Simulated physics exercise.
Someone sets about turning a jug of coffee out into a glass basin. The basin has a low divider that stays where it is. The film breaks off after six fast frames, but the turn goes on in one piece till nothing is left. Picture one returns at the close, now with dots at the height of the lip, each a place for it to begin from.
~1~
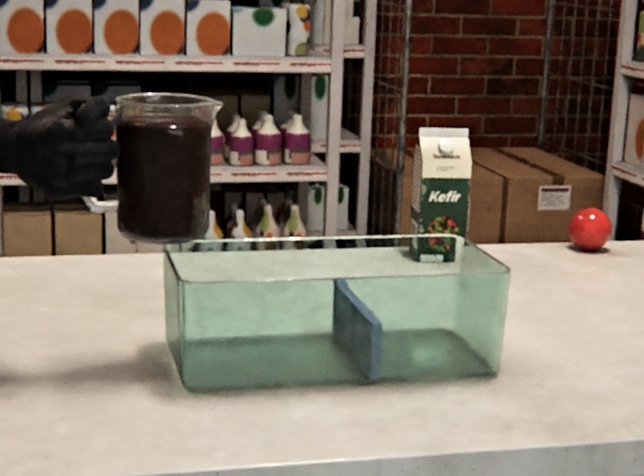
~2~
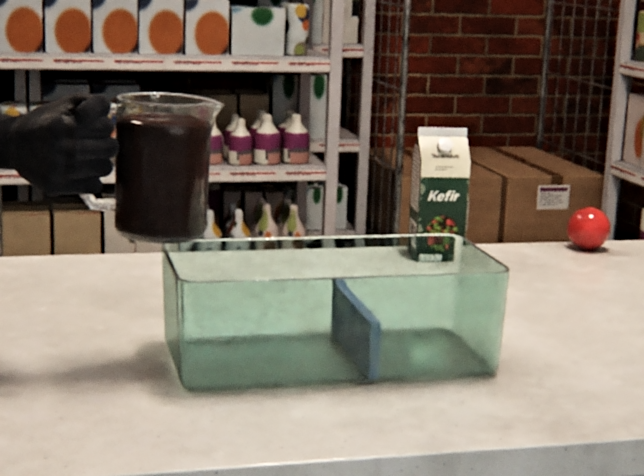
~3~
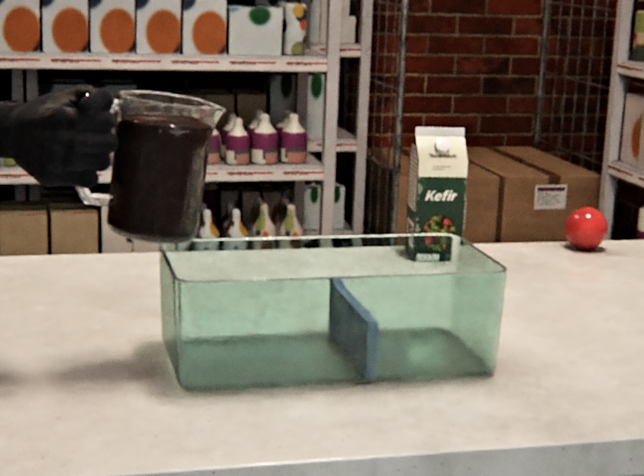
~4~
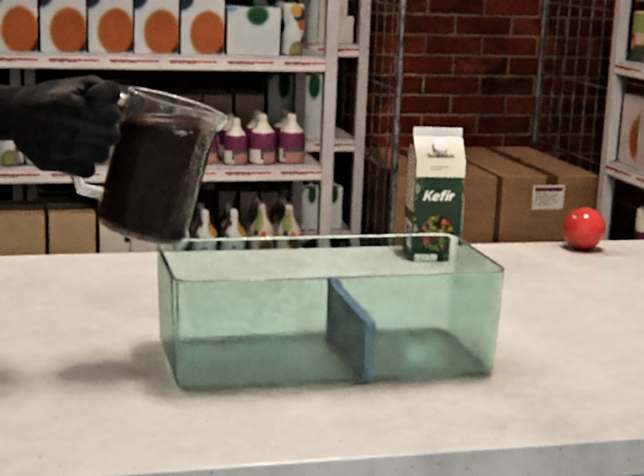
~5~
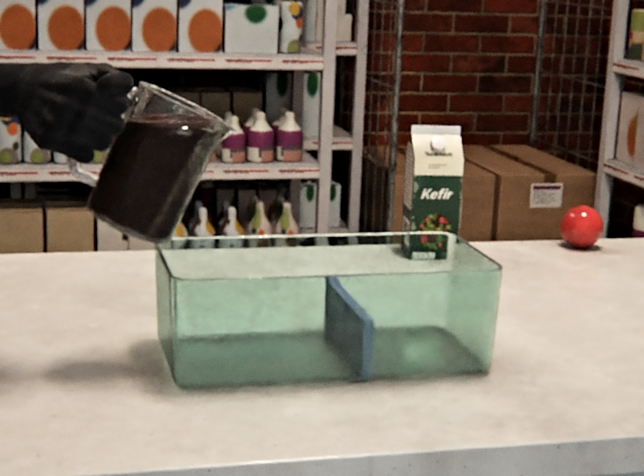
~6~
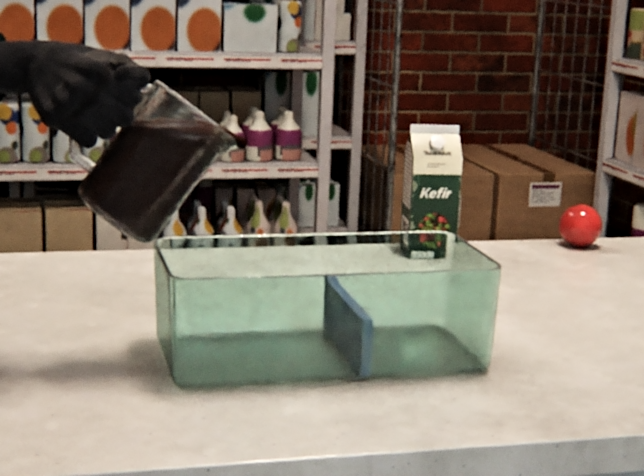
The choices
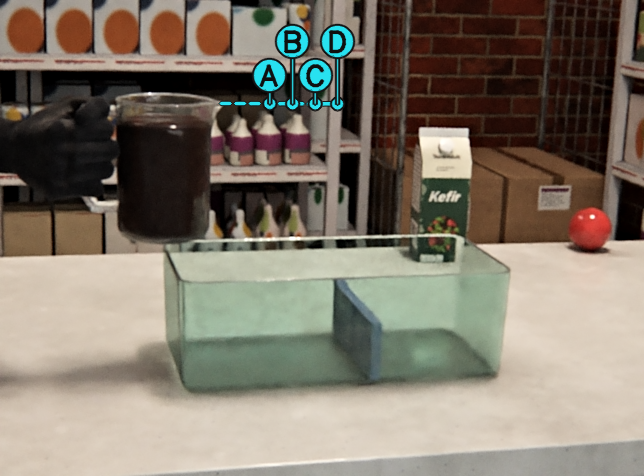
A black-gloved hand at the left holds a glass jug of dark coffee above a counter, seen from the front, with stocked shelves and a brick wall behind. A greenish glass basin with a blue divider sits below, a green-and-white Kefir carton and red ball to its right. The hand tilts the jug steadily rightward until coffee reaches its lip, while the view drifts very slightly.
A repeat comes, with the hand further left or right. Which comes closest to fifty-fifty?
B.
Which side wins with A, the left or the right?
More ends on the left.
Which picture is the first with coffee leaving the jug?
Picture 6.
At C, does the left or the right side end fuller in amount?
More ends on the right.
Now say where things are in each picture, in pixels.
In the first frame, upright, lip at (221, 103); basin from (180, 390) to (498, 373); top of the wall at (357, 300); nothing has left yet.
In the second frame, upright, lip at (221, 104); nothing has left yet.
In the third frame, tipped about 7°, lip at (224, 109); nothing has left yet.
In the fourth frame, tipped about 14°, lip at (229, 118); nothing has left yet.
In the fifth frame, tipped about 25°, lip at (233, 129); nothing has left yet.
In the sixth frame, tipped about 36°, lip at (237, 145); coffee is over the lip, down to (237, 145).
On the marked copy, A at (269, 103); B at (292, 103); C at (315, 103); D at (337, 103).
With A, about 95 % ends left of the wall and 4 % right of it.
With B, about 53 % ends left of the wall and 47 % right of it.
With C, about 9 % ends left of the wall and 90 % right of it.
With D, about 2 % ends left of the wall and 97 % right of it.
